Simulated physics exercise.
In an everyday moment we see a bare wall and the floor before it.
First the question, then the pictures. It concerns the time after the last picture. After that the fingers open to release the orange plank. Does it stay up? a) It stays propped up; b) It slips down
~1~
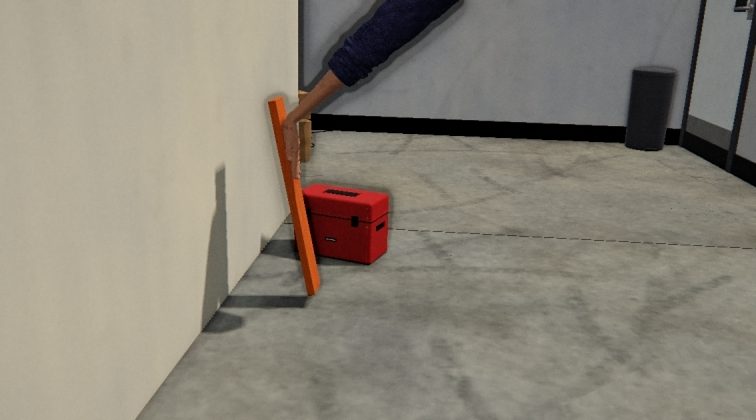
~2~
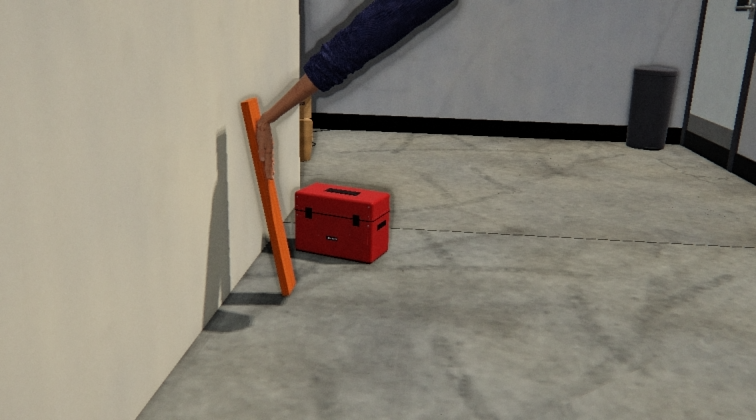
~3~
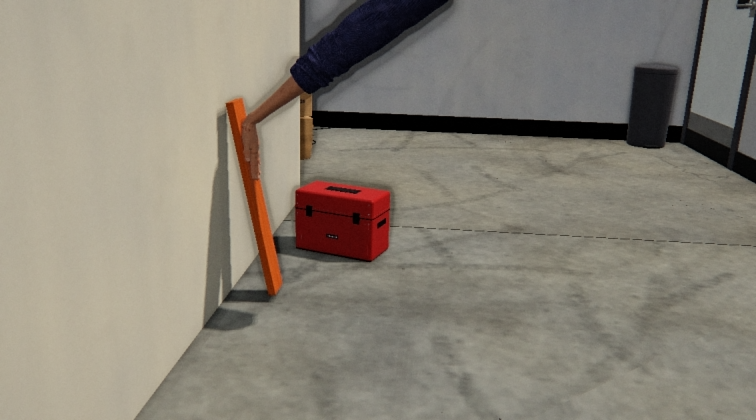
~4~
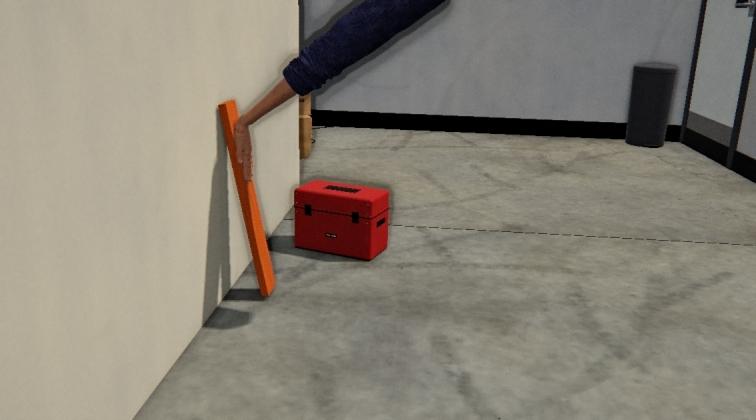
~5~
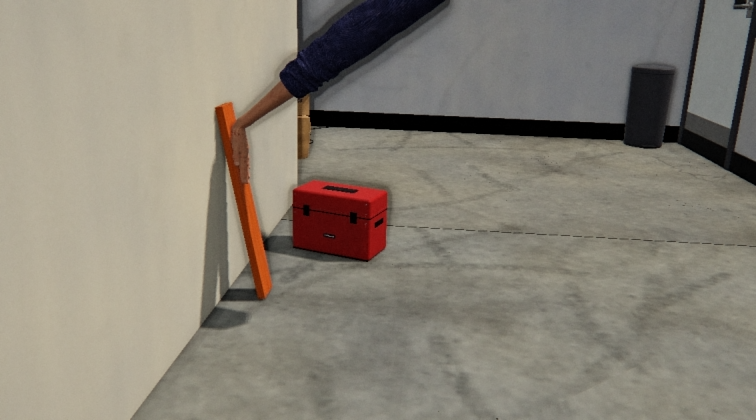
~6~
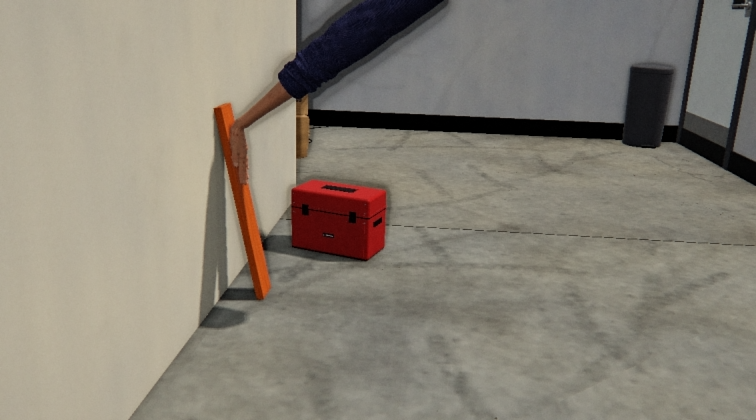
(a) It stays propped up.
Then, 0.30 s later than the last frame, all is still.
Then, 0.70 s later than the last frame, orange plank resting near (244, 203).
When it is over, both as before. End places, in pixels of the last picture, orange plank near (244, 203). The plank stays up.
